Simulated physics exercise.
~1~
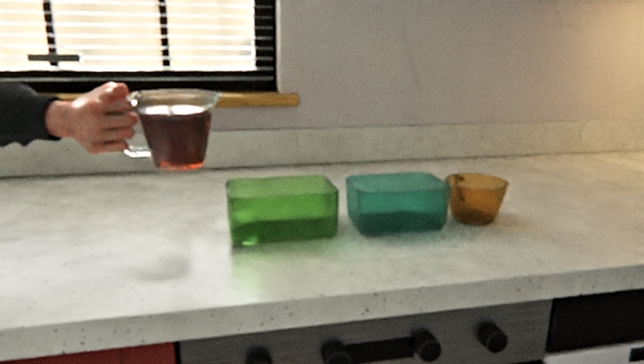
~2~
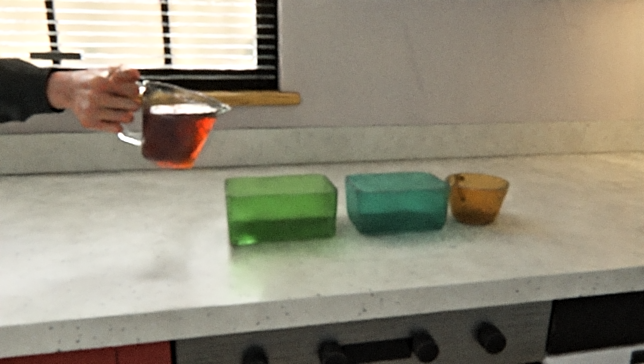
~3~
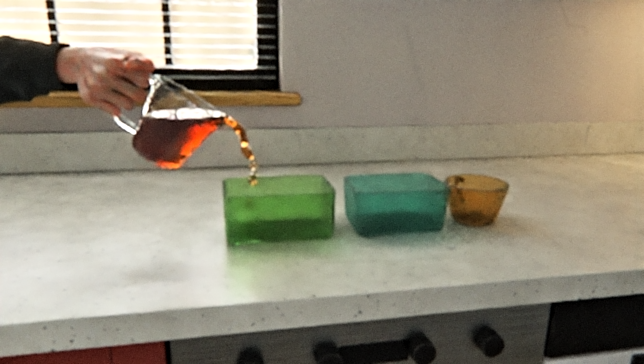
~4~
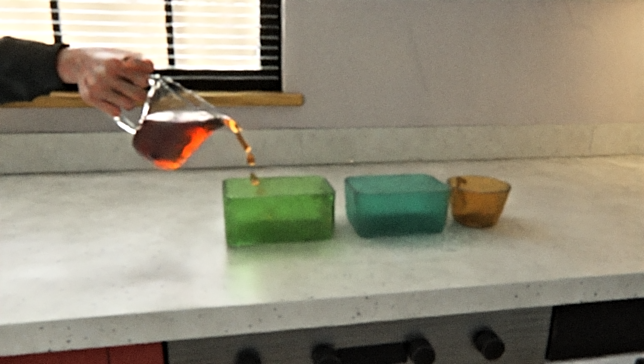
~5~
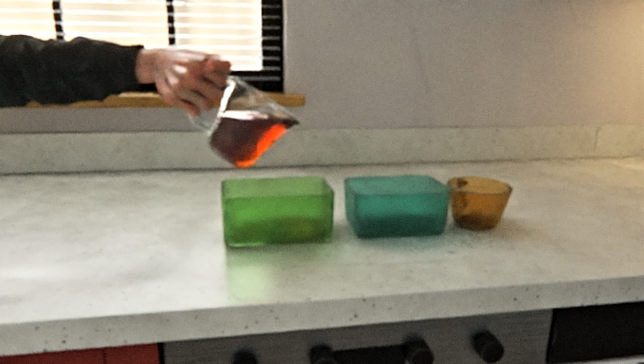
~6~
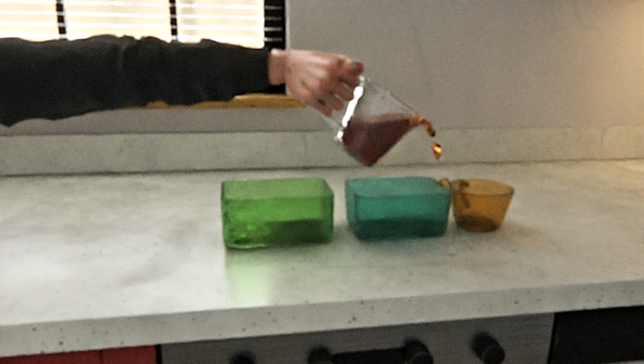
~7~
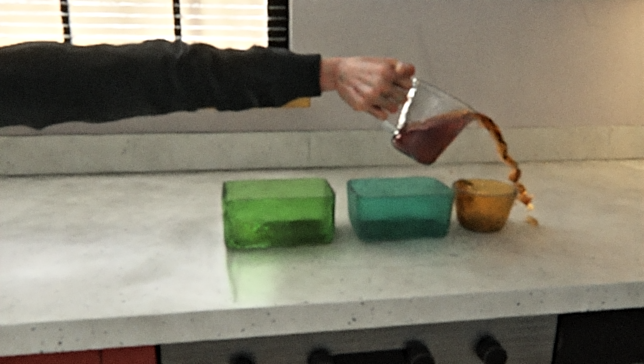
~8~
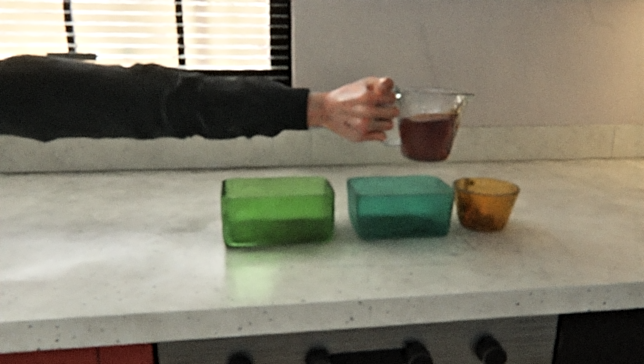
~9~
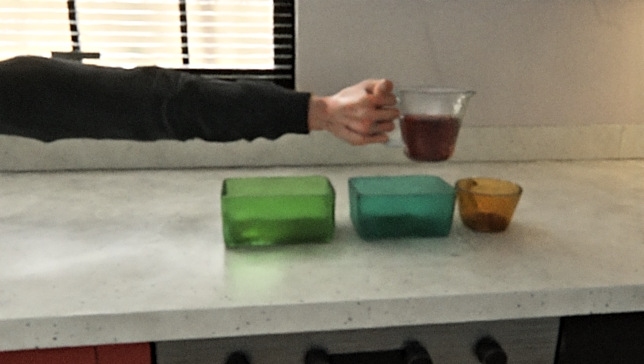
A hand tilted a glass jug of reddish-brown tea and poured into the green box, then swept right past the teal box and small amber cup, spilling some beyond it, before holding the jug upright with tea still inside.
